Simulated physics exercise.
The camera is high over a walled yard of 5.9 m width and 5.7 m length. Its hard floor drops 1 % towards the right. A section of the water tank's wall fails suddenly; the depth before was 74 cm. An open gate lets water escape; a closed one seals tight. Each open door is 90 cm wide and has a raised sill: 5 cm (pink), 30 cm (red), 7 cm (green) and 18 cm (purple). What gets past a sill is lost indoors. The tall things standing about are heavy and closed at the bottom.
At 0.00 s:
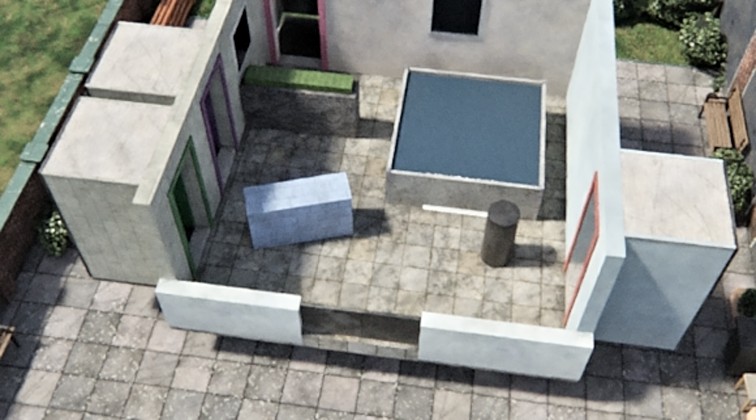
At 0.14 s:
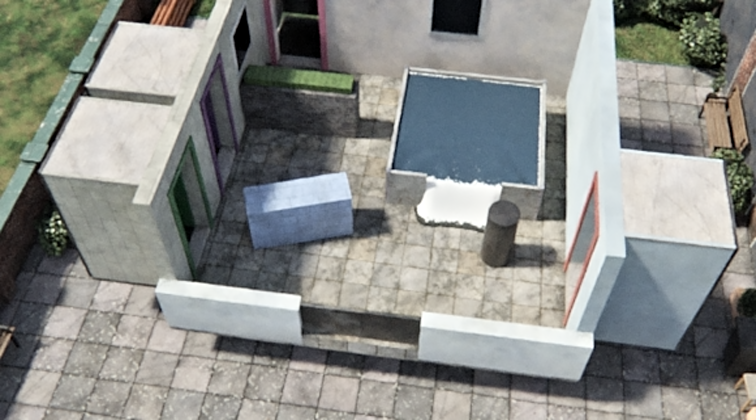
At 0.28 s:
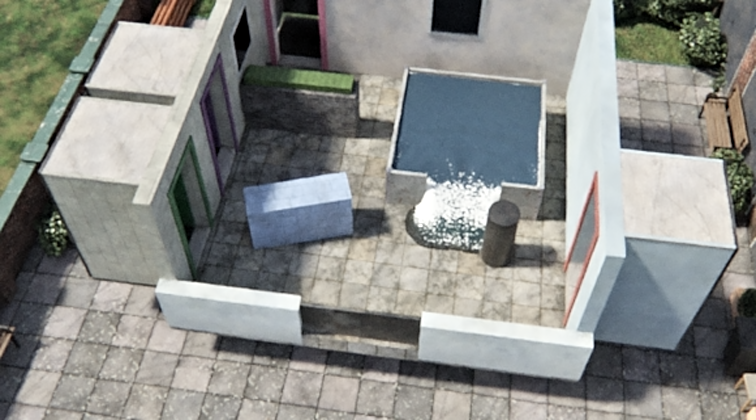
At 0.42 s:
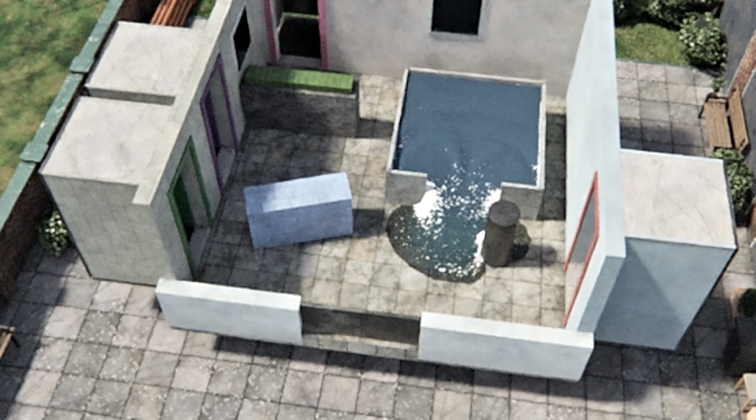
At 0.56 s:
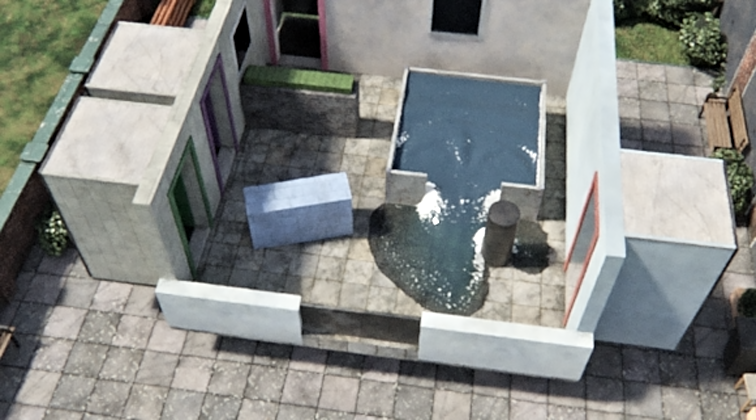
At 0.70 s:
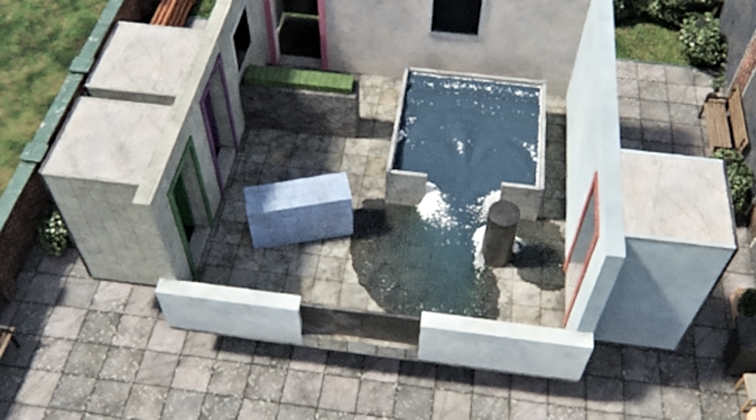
The video shows a walled yard from above, where a section of a water tank's front wall gives way and white, foaming water pours out, spreading across the paved floor around a dark cylinder and toward the low front wall.
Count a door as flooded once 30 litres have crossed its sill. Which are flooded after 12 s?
Within that time: At the pink door it passes the limit; at the red door it keeps below the limit; at the green door it goes over the limit; at the purple door it keeps below the limit.
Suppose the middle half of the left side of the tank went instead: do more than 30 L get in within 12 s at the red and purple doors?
Then: Red under, purple above.
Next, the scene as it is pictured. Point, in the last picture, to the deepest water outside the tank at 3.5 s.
Near (526, 227).
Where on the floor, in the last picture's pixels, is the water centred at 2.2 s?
At about (449, 207).
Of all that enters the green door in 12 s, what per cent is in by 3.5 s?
Some 20 per cent by then.
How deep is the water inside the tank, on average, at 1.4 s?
Some 54 cm.
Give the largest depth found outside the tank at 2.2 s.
About 45 cm.
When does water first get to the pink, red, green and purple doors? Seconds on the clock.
Pink 5.5 s, red 0.8 s, green 2.2 s, purple 3.0 s.
After 1.4 s water covers 35 % of the floor and is deepest (52 cm) near (482, 239); pink door not reached, red door 9 cm at the sill, 0 L in, green door not reached, purple door not reached.
After 2.2 s water covers 45 % of the floor and is deepest (45 cm) near (482, 239); pink door not reached, red door 23 cm at the sill, 0 L in, green door not reached, purple door not reached.
After 3.5 s water covers 60 % of the floor and is deepest (39 cm) near (526, 227); pink door not reached, red door 20 cm at the sill, 0 L in, green door 27 cm at the sill, 113 L in, purple door 4 cm at the sill, 0 L in.
After 7.0 s water covers 95 % of the floor and is deepest (30 cm) near (560, 97); pink door 5 cm at the sill, 0 L in, red door 12 cm at the sill, 0 L in, green door 18 cm at the sill, 414 L in, purple door 7 cm at the sill, 0 L in.
After 12.0 s water covers 100 % of the floor and is deepest (20 cm) near (559, 215); pink door 12 cm at the sill, 108 L in, red door 15 cm at the sill, 0 L in, green door 10 cm at the sill, 542 L in, purple door 10 cm at the sill, 0 L in.
